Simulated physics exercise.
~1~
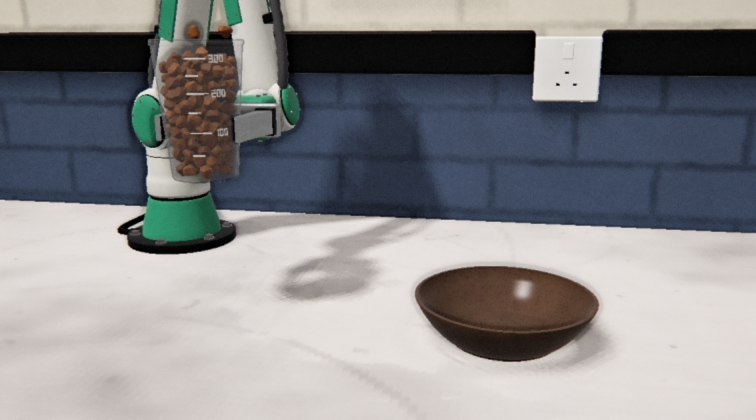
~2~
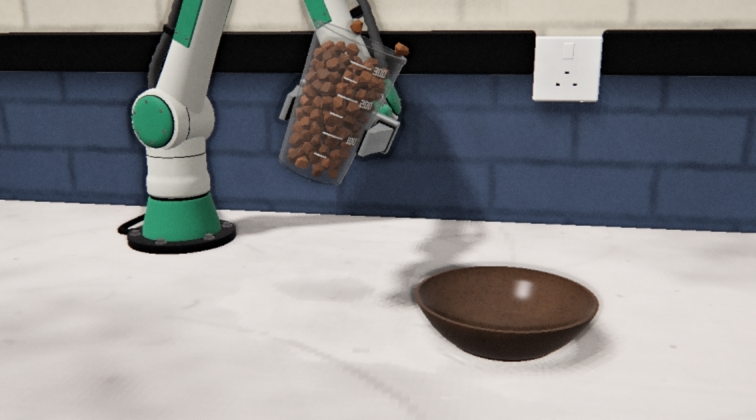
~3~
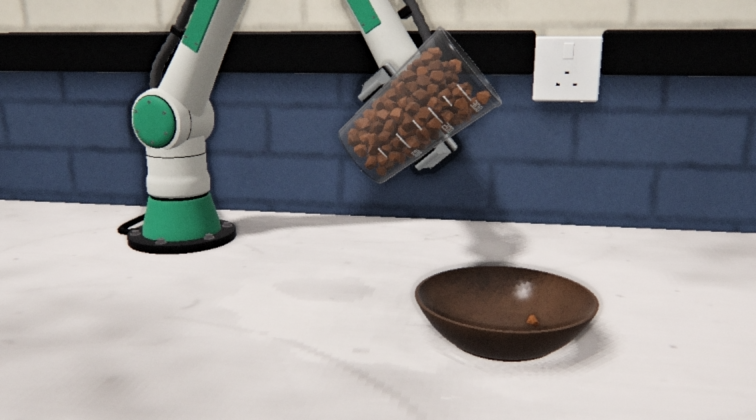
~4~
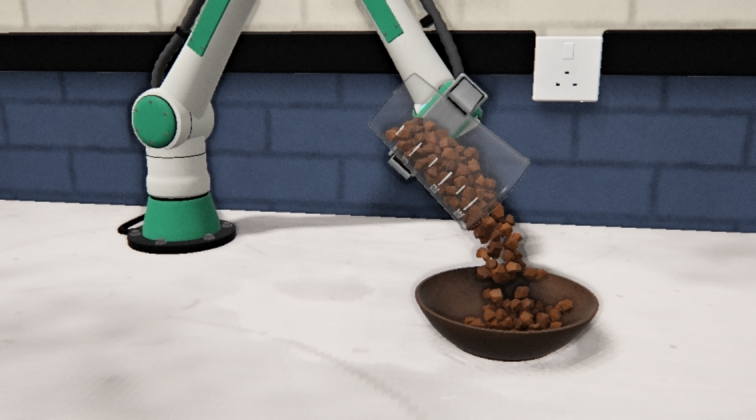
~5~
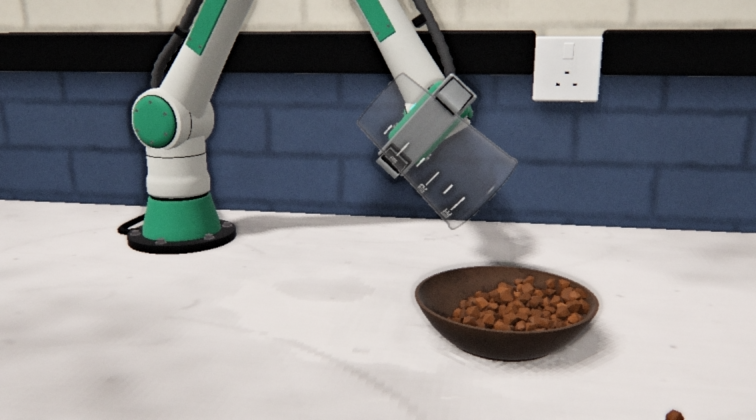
Robot arm carrying a clear beaker of brown pellets rightward, tipping them into a dark bowl, with one stray left on the table.
